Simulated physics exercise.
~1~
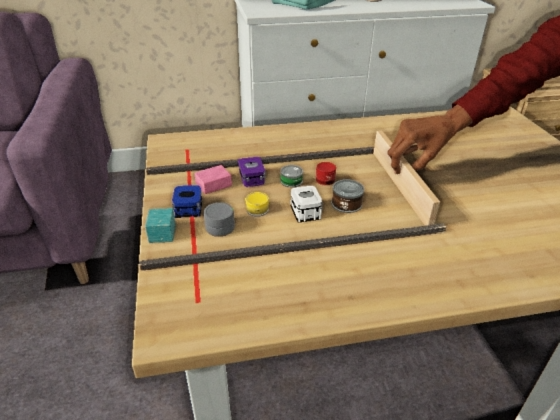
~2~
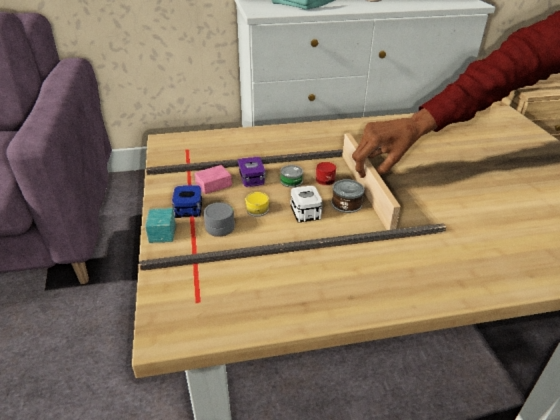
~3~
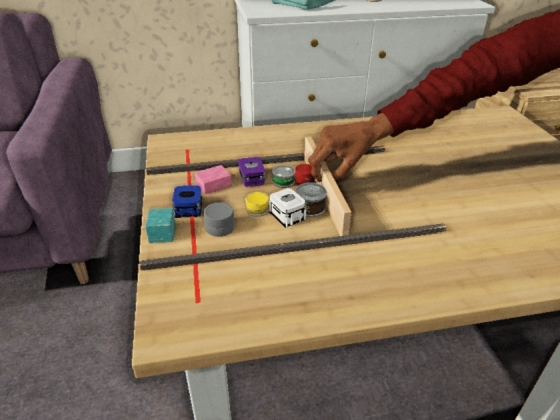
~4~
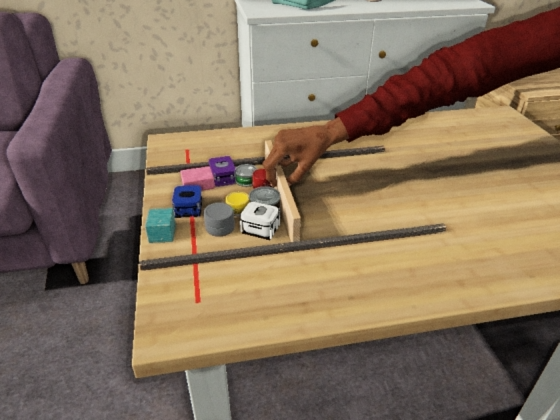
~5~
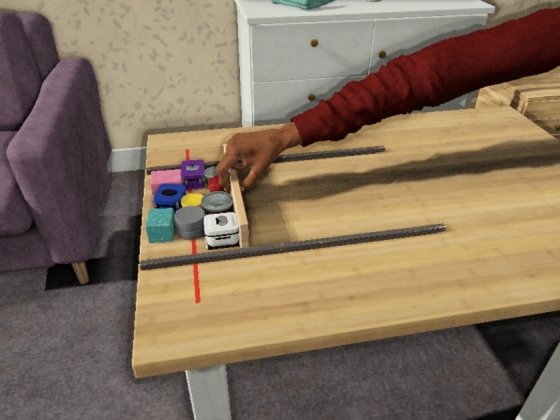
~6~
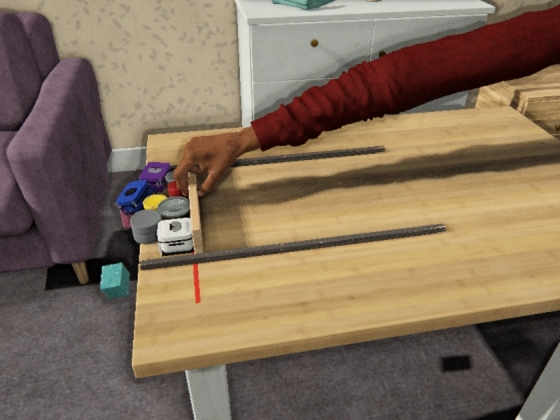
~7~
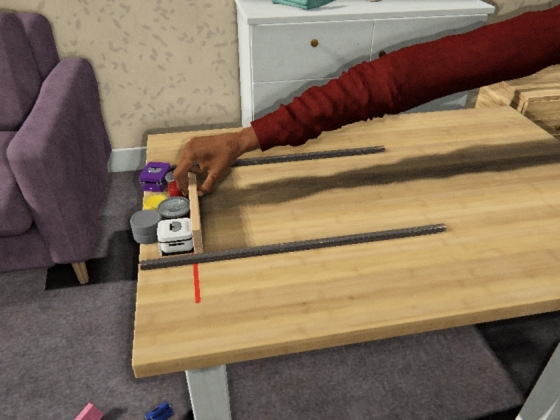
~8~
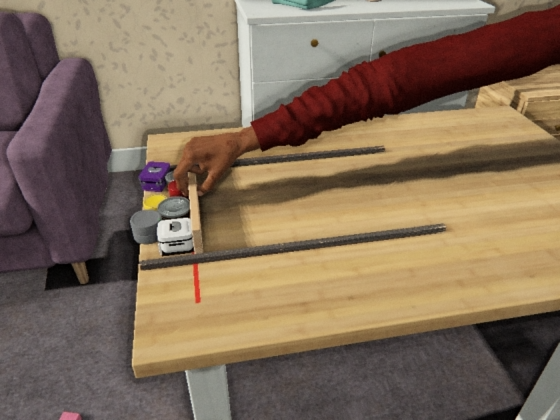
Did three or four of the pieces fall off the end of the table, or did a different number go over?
Three or four fell off the end. The turquoise block, the pink block and the blue case went over, while pieces such as the purple, white and grey ones stayed on the table.
A hand in a red sleeve slid an upright wooden board left along a table, bunching small blocks and tins ahead of it. The turquoise, pink and blue pieces dropped off the end, while the others stayed up beside the board near the red tape.
